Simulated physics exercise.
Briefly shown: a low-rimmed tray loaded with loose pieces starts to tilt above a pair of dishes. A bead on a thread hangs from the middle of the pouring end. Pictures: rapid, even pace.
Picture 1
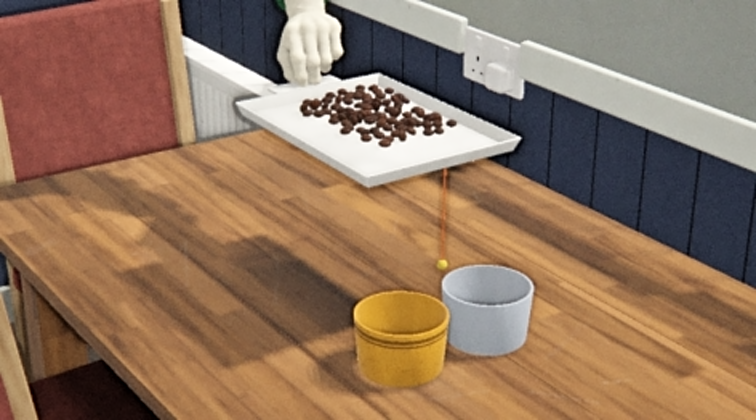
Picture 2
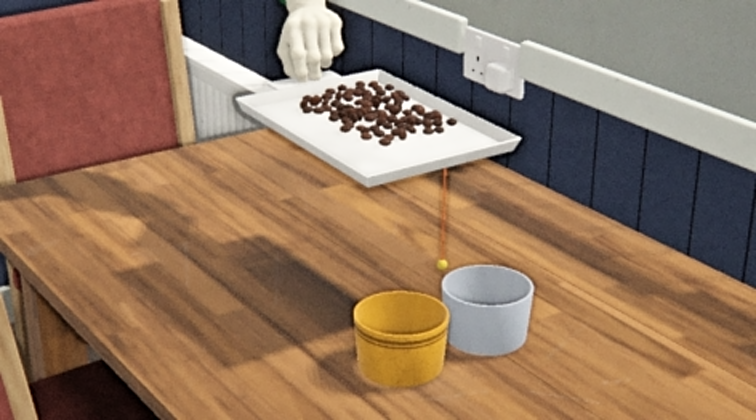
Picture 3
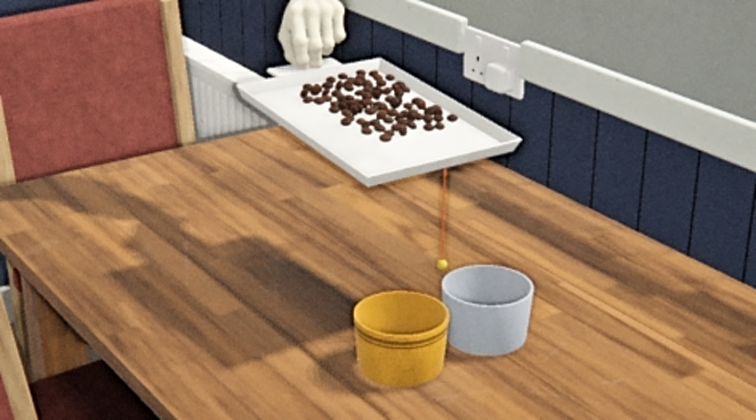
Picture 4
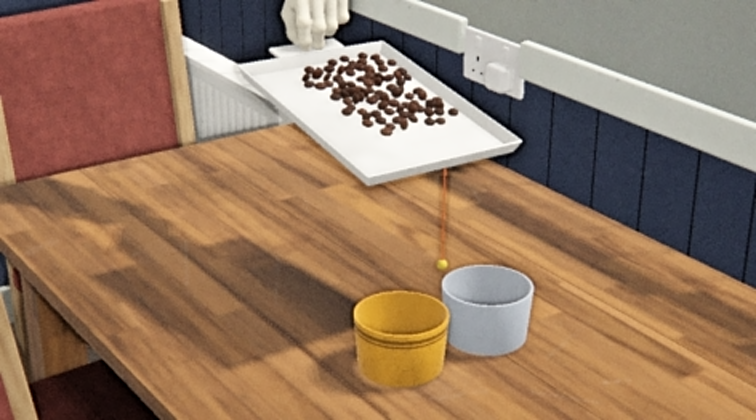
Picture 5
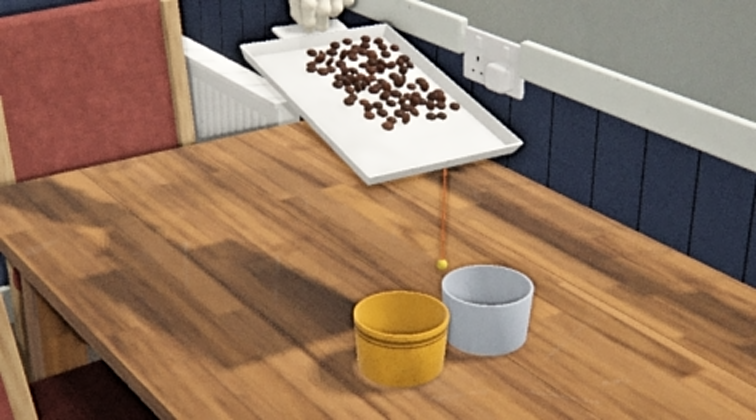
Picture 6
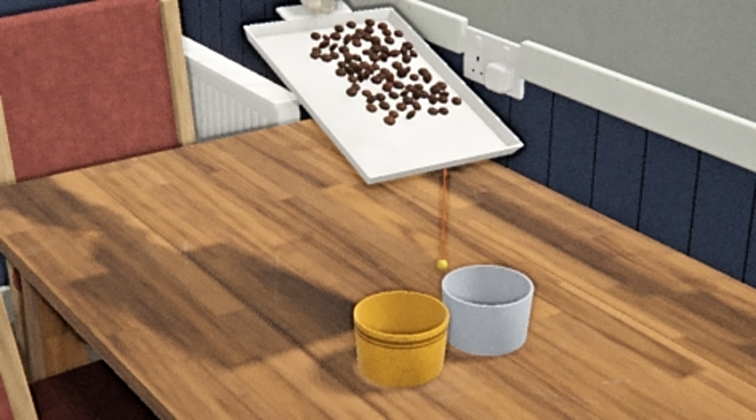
A white low-rimmed tray scattered with flat dark brown chocolate drops is held above a wooden table, seen from a fixed, raised viewpoint in a room with navy panelling and a red chair. A yellow bead hangs on an orange thread below the tray, near a mustard dish at left and a pale grey one at right. A white hand steadily raises the tray's far end, tilting it clearly towards the dishes.
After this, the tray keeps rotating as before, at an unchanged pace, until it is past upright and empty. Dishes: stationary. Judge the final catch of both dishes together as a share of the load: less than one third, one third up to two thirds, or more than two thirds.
The way it goes, the dishes gather one to two thirds of the pieces.
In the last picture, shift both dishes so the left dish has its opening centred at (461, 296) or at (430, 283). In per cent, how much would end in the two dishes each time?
Respectively 60 percent and 20 percent.
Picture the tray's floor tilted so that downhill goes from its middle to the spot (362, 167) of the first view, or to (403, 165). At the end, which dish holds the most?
The first tilt favours the left-side dish and the second favours the left-side dish.
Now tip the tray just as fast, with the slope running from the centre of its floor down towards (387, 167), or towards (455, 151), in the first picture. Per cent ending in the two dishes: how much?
I'd say some 60 in a hundred at first, then 20 in a hundred.
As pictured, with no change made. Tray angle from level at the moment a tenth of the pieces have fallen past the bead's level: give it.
That happens at around 75°.
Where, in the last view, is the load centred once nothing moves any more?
The centre ends up roughly at (520, 338).
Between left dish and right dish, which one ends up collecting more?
It turns out to be the right.
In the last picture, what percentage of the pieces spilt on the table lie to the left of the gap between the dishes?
Reading: Around 0 %.
Soon, tray tipped steeply; most on the tray; a small part in the air.
A while on, tray tipped past a quarter turn; a stray few on the tray; a small part in the left dish; about a third in the right dish; about half outside both; a small part in the air.
Towards the end, tray tipped past a quarter turn; a small part in the left dish; about a third in the right dish; about half outside both.
Finally, tray tipped past a quarter turn; a small part in the left dish; about a third in the right dish; about half outside both.
